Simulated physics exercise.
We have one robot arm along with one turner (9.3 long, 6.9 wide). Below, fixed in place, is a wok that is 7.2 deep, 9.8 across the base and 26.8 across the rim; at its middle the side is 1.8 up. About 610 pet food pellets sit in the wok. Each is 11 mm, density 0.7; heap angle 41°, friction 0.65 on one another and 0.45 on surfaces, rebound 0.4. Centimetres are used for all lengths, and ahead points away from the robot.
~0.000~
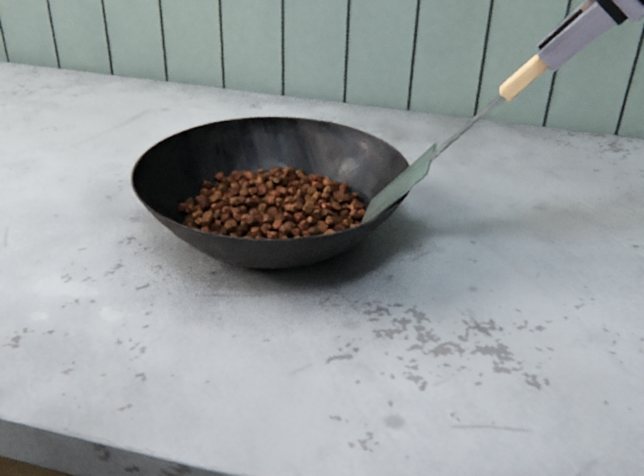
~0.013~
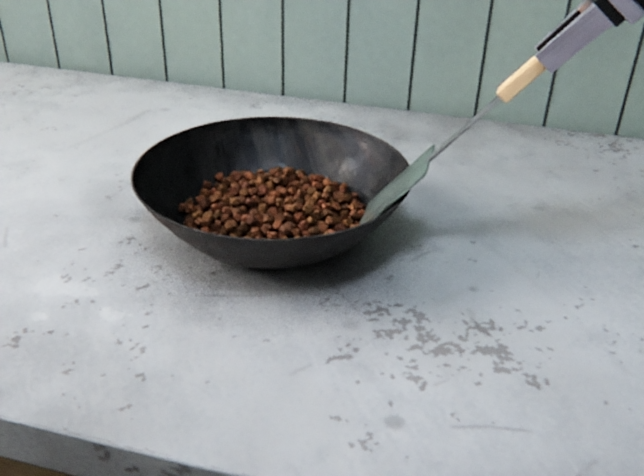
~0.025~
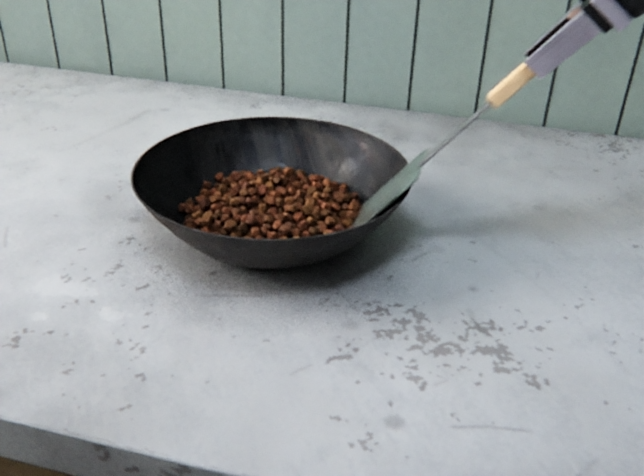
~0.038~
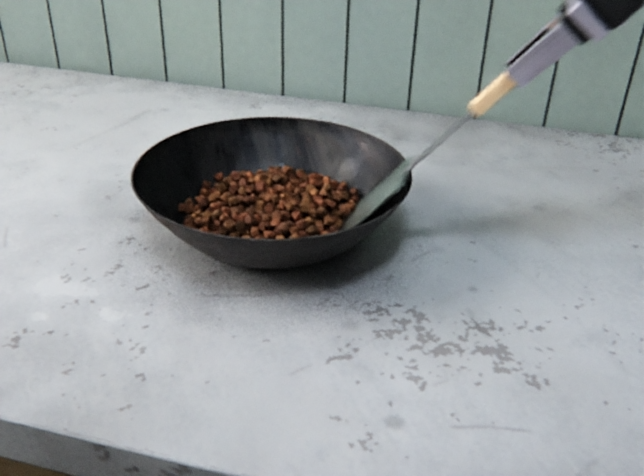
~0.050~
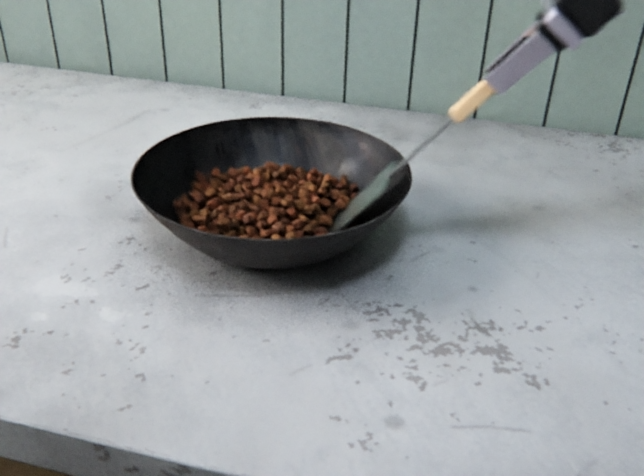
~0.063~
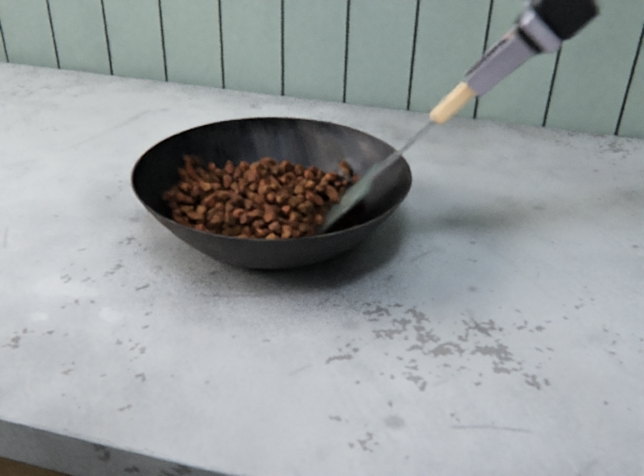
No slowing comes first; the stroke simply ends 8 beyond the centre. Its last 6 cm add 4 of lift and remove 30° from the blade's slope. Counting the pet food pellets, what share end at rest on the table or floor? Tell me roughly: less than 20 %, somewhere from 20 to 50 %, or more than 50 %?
Somewhere from 20 to 50 %.
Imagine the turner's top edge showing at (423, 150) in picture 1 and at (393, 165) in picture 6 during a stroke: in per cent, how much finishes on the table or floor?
Roughly 10 percent ends up there.
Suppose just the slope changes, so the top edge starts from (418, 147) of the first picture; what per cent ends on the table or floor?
Roughly 30 percent ends on the table or floor.
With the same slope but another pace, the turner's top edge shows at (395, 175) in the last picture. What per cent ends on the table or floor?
That share would be some 20 percent.
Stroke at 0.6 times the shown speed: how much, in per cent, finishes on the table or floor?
Around 20 percent would finish on the table or floor.
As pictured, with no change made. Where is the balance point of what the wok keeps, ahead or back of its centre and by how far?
Ahead, by around 3.5 cm.
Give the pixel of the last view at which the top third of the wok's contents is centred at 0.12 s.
Near (208, 177).
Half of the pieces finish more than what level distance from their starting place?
It comes to some 7 cm.
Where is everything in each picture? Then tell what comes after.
In the first picture, turner top edge at (432, 158), sloping 51°; upper third of the load around (276, 204), from x 185 to 360, top at y 170; 612 in the wok.
In the second picture, turner top edge at (430, 159), sloping 51°; upper third of the load around (276, 204), from x 185 to 360, top at y 170.
In the third picture, turner top edge at (422, 163), sloping 51°; upper third of the load around (273, 204), from x 185 to 360, top at y 170.
In the fourth picture, turner top edge at (406, 171), sloping 51°; upper third of the load around (272, 202), from x 185 to 355, top at y 170.
In the fifth picture, turner top edge at (389, 176), sloping 51°; upper third of the load around (267, 198), from x 180 to 355, top at y 165.
In the sixth picture, turner top edge at (373, 177), sloping 51°; upper third of the load around (258, 192), from x 170 to 360, top at y 160; 612 in the wok.
After 0.09 s, sloping 51°, highest piece 9 above the table; 612 in the wok.
After 0.12 s, sloping 43°, highest piece 12 above the table; 604 in the wok, 8 on the blade or in flight.
After 0.34 s, sloping 21°, highest piece 27 above the table; 421 in the wok, 42 on the table or floor, 149 on the blade or in flight.
After 1.39 s, sloping 21°, highest piece 7 above the table; 421 in the wok, 191 on the table or floor.
At rest, 421 in the wok, 191 on the table or floor. That is 31 % on the table or floor.
